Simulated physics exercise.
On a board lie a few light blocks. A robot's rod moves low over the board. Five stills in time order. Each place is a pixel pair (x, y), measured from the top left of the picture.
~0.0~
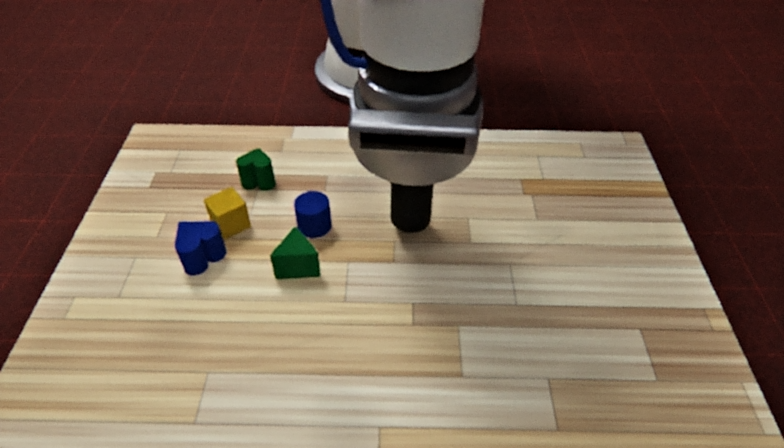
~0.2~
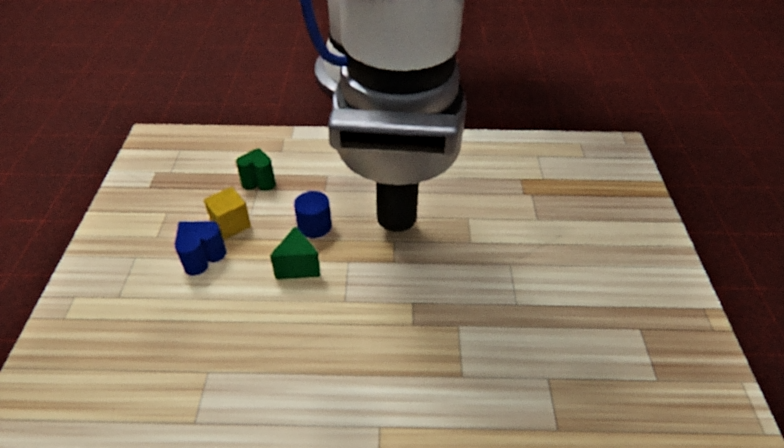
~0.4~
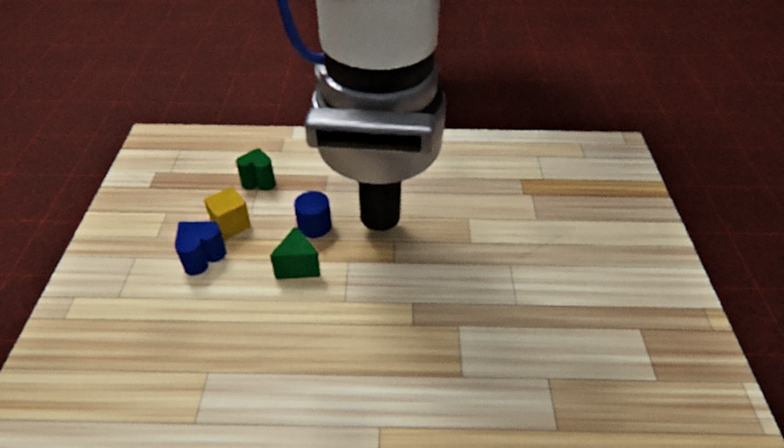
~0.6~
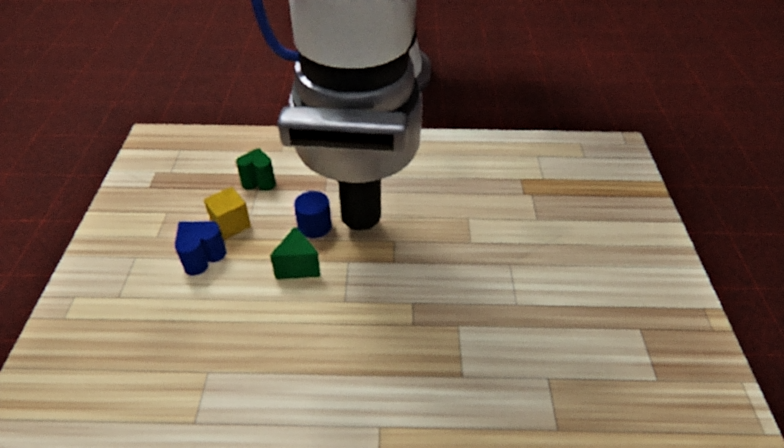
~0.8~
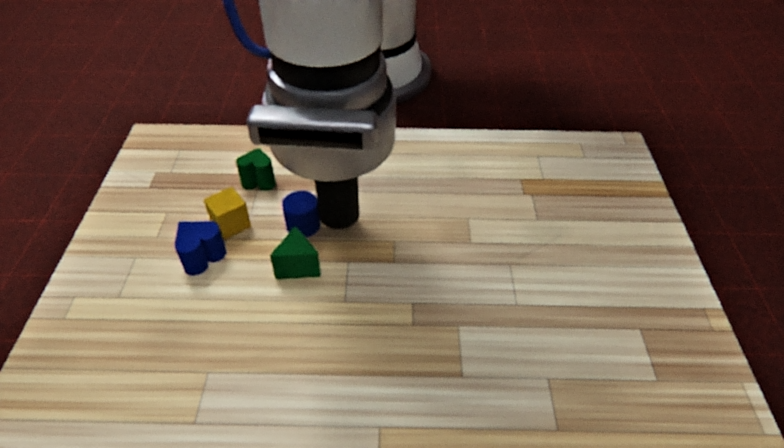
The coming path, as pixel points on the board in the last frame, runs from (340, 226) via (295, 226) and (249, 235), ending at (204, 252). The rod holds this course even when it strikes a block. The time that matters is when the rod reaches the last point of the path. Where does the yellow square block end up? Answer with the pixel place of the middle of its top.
My best guess is (159, 195).
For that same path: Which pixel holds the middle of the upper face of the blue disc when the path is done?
It should be at about (162, 218).
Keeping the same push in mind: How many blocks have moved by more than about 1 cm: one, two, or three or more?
I reckon the push displaces three or more of the blocks by more than 1 cm.
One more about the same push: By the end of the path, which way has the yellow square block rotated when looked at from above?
Prediction: Clockwise.
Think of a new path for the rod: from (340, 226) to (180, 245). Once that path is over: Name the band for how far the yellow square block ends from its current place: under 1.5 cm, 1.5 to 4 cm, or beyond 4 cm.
The answer is over 4 cm.
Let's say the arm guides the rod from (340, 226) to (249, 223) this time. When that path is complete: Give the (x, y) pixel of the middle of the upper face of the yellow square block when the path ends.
Located at (171, 203).
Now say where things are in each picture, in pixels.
Rod tip at (411, 218); block tops, blue heart block at (194, 234); yellow square block at (224, 201); green three-sided block at (294, 244); blue disc at (311, 202), in the first frame.
Rod at (397, 218); blocks unchanged, in the second frame.
Rod at (380, 217); blocks unchanged, in the third frame.
Rod at (361, 216); blocks unchanged, in the fourth frame.
Rod at (339, 215); blue heart block at (194, 234); yellow square block at (224, 201); green three-sided block at (294, 244); blue disc at (300, 202), in the fifth frame.
What follows on the original path. One third of the way, rod at (292, 215); yellow square block at (213, 201); blue disc at (251, 203).
Two thirds of the way, rod at (247, 224); blue heart block at (189, 238); yellow square block at (177, 200), turned 70° clockwise; blue disc at (203, 212).
At the end, rod at (201, 241); blue heart block at (156, 256); yellow square block at (159, 195), turned 100° clockwise; green three-sided block in place; blue disc at (162, 218).
